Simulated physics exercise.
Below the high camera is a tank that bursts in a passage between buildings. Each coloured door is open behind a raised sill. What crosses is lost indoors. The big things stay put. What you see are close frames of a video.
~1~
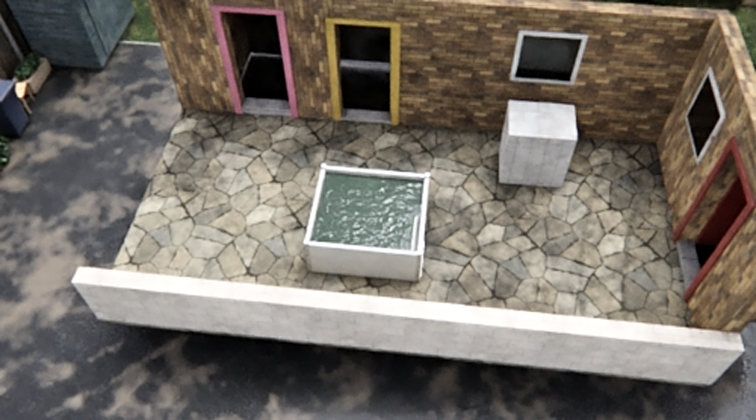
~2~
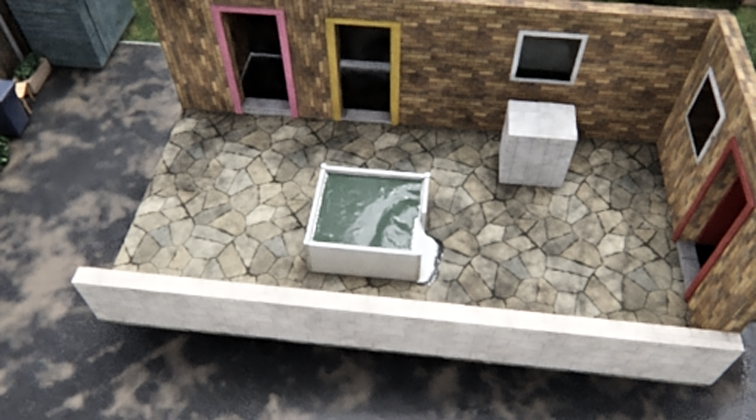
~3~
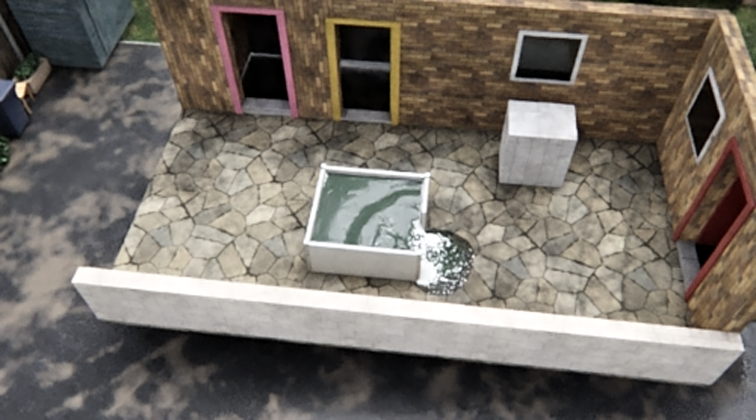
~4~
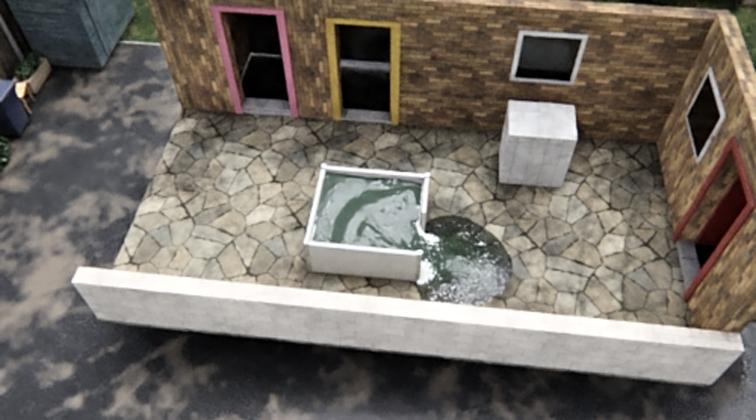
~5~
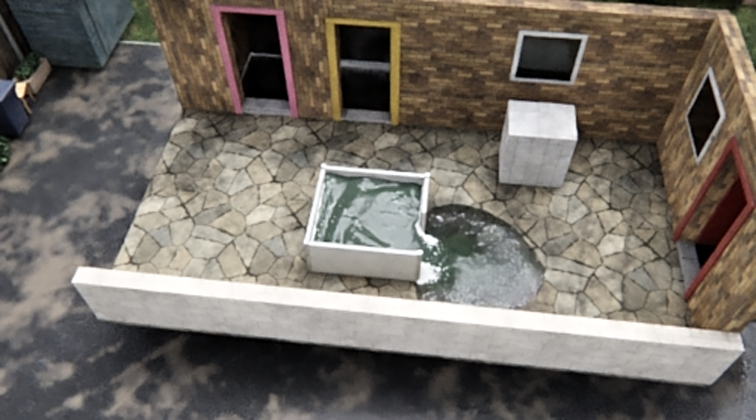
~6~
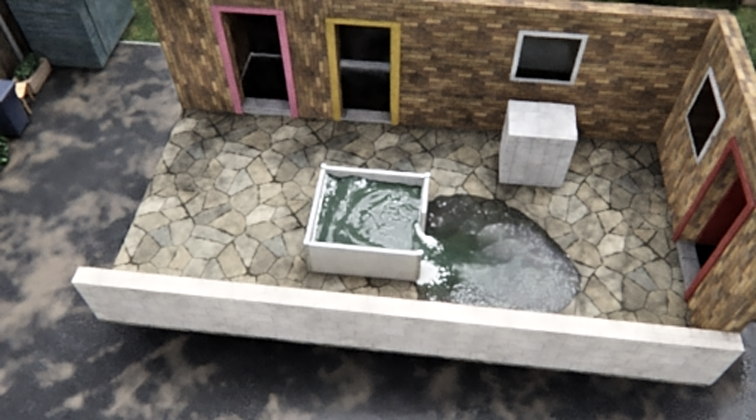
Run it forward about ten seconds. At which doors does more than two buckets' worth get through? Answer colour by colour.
The red door lets through more than two buckets; the yellow door lets through two buckets or less; the pink door lets through two buckets or less.
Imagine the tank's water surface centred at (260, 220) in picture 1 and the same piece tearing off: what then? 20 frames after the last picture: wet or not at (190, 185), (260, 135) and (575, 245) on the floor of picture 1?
Spared, spared, soaked.
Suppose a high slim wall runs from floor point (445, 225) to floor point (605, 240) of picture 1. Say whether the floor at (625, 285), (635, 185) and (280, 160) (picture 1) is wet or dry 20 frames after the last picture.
Soaked, soaked, untouched.
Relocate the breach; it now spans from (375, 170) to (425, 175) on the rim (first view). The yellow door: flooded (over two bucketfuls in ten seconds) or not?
In that case yellow door ends up above.
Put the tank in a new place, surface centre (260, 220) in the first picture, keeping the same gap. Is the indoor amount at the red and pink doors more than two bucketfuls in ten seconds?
Lab note - red door crosses the line; pink door never reaches it.
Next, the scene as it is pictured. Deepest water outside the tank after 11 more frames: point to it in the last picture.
Deepest spot: Around (681, 330).
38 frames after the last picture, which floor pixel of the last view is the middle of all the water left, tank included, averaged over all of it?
I'd place it roughly at (515, 228).
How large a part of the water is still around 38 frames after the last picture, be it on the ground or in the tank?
Near 94 in a hundred.
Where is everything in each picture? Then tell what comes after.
The first frame shows still water in the water tank at (369, 211).
In the second frame, water pours out at (418, 251) and has run to (436, 244).
In the third frame, the front is at (468, 253), out from the gap at (418, 252).
In the fourth frame, the front is at (504, 273), out from the gap at (418, 252).
In the fifth frame, the front is at (538, 280), out from the gap at (418, 252).
In the sixth frame, the front is at (572, 290), out from the gap at (418, 252).
A moment on, water covers 30 % of the floor; the red door wet at the sill, nothing in, the yellow door not reached, the pink door not reached.
Next, water covers 35 % of the floor; the red door under two buckets in, the yellow door not reached, the pink door not reached.
Then, water covers 35 % of the floor; the red door over two buckets in, the yellow door not reached, the pink door not reached.
Later, water covers 45 % of the floor; the red door over two buckets in, the yellow door wet at the sill, nothing in, the pink door not reached.
In the end, water covers 75 % of the floor; the red door over two buckets in, the yellow door wet at the sill, nothing in, the pink door wet at the sill, nothing in.
